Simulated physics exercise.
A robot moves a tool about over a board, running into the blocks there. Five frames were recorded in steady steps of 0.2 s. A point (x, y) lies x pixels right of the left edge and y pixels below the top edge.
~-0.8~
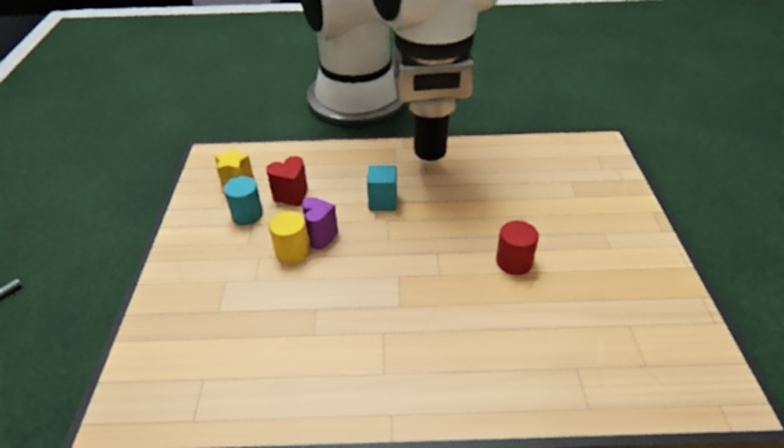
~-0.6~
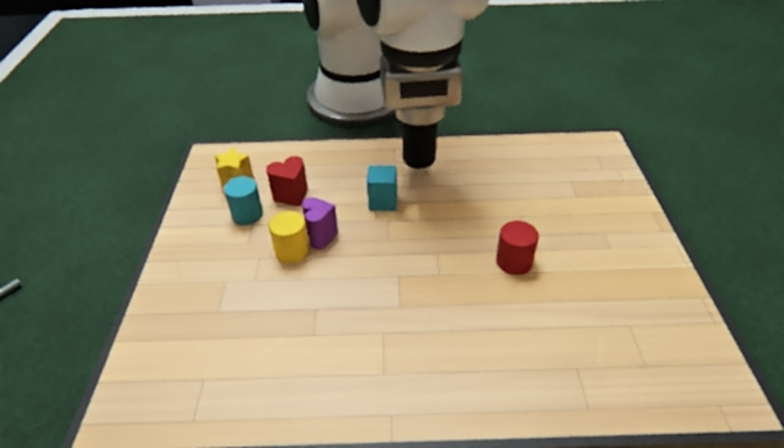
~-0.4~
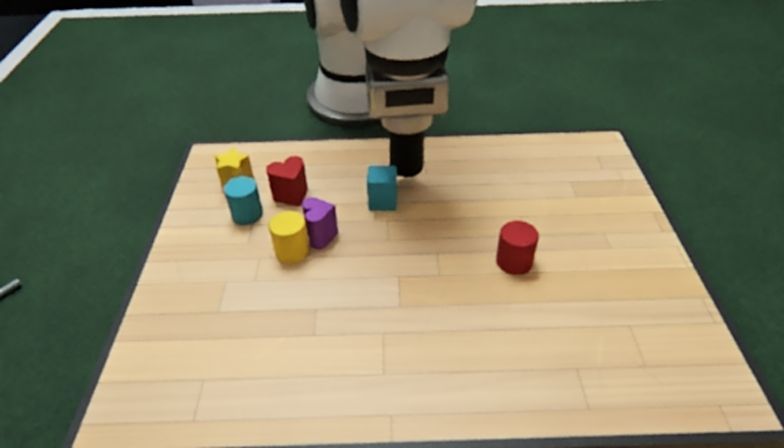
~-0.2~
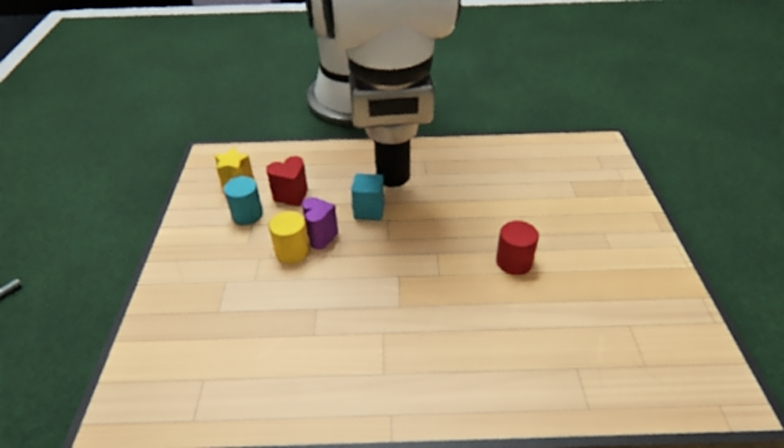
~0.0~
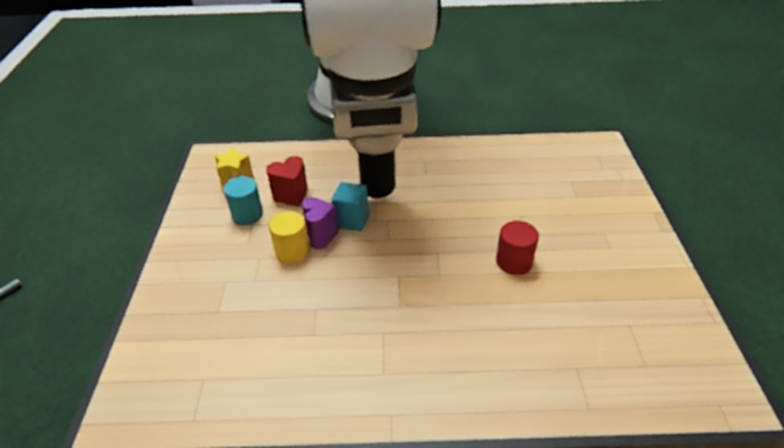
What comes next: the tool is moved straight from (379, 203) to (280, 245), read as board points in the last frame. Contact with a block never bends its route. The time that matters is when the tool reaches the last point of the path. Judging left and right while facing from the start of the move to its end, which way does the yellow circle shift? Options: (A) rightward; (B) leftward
B: Leftward.
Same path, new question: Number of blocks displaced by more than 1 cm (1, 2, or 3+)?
I predict three or more.
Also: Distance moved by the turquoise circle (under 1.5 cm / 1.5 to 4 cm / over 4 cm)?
Within 1.5 cm.
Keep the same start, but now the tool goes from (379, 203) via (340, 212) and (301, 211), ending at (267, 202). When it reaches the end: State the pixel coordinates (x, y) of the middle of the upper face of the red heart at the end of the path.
Pixel (268, 154).
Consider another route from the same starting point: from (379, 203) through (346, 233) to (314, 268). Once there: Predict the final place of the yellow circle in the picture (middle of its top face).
That would be at about pixel (238, 244).
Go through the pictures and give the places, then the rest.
The first frame shows lower end of the tool (430, 152), tops of blocks, turquoise circle (240, 186), red heart (286, 167), yellow circle (287, 222), purple heart (317, 208), turquoise square block (382, 173).
The second frame shows tool (419, 160), blocks as before.
The third frame shows tool (407, 168), blocks as before.
The fourth frame shows tool (393, 178), turquoise square block (367, 182).
The fifth frame shows tool (378, 188), turquoise circle (240, 186), red heart (286, 167), yellow circle (287, 222), purple heart (317, 208), turquoise square block (349, 192).
The first path, step by step. One third of the way, tool (346, 202); yellow circle (264, 235); purple heart (290, 221), turned 25° anticlockwise; turquoise square block (319, 205), turned 20° clockwise.
Two thirds of the way, tool (312, 215); yellow circle (230, 256); purple heart (254, 237), turned 40° anticlockwise; turquoise square block (282, 219), turned 25° clockwise.
At the end, tool (277, 230); turquoise circle not moved; red heart not moved; yellow circle (205, 275); purple heart (215, 250), turned 60° anticlockwise; turquoise square block (241, 232), turned 45° clockwise.
